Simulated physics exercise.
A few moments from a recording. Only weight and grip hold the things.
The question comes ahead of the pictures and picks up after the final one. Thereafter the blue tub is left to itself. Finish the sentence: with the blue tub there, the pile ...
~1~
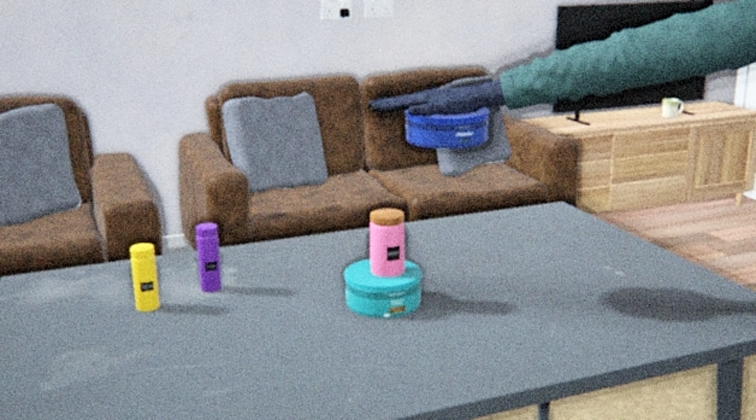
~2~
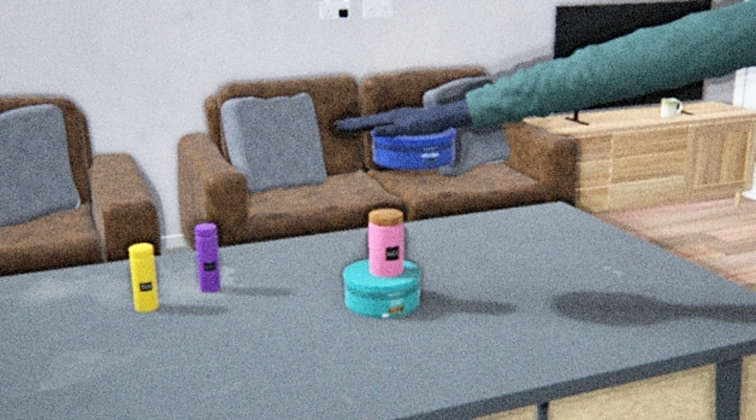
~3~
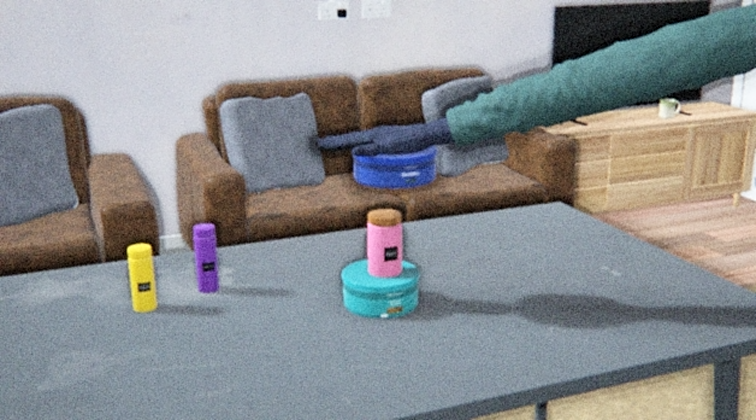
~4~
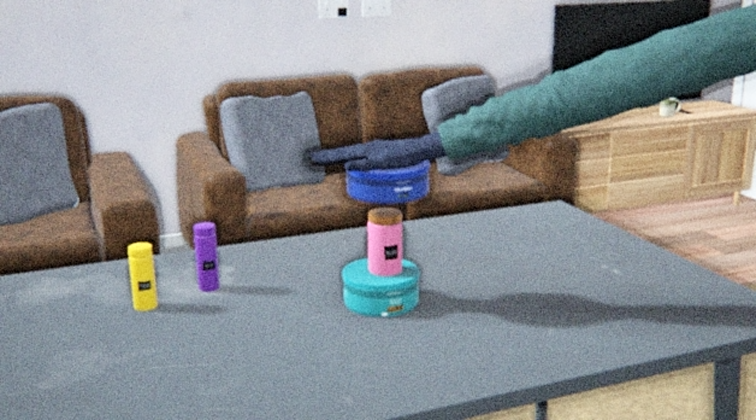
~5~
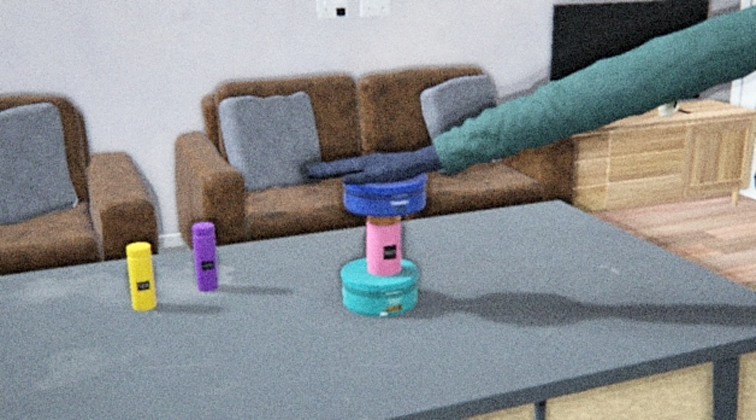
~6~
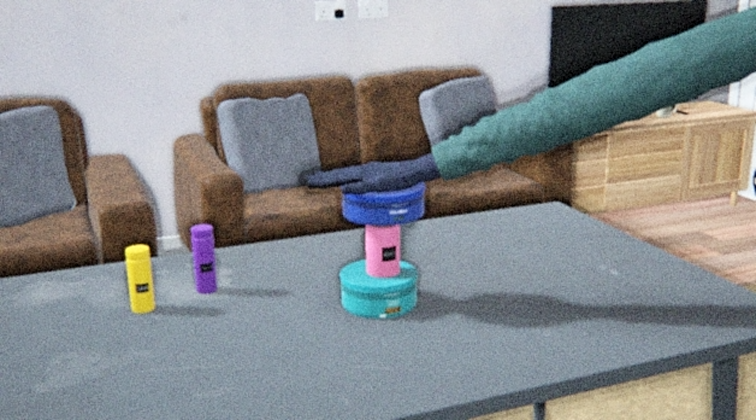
The pile stands firm.
Then, 0.20 s later than the last frame, all is still.
Then, 0.40 s later than the last frame, blue tub resting near (383, 200).
When it is over, all 5 as before. End places, in pixels of the last picture, blue tub near (383, 200). The pile holds.
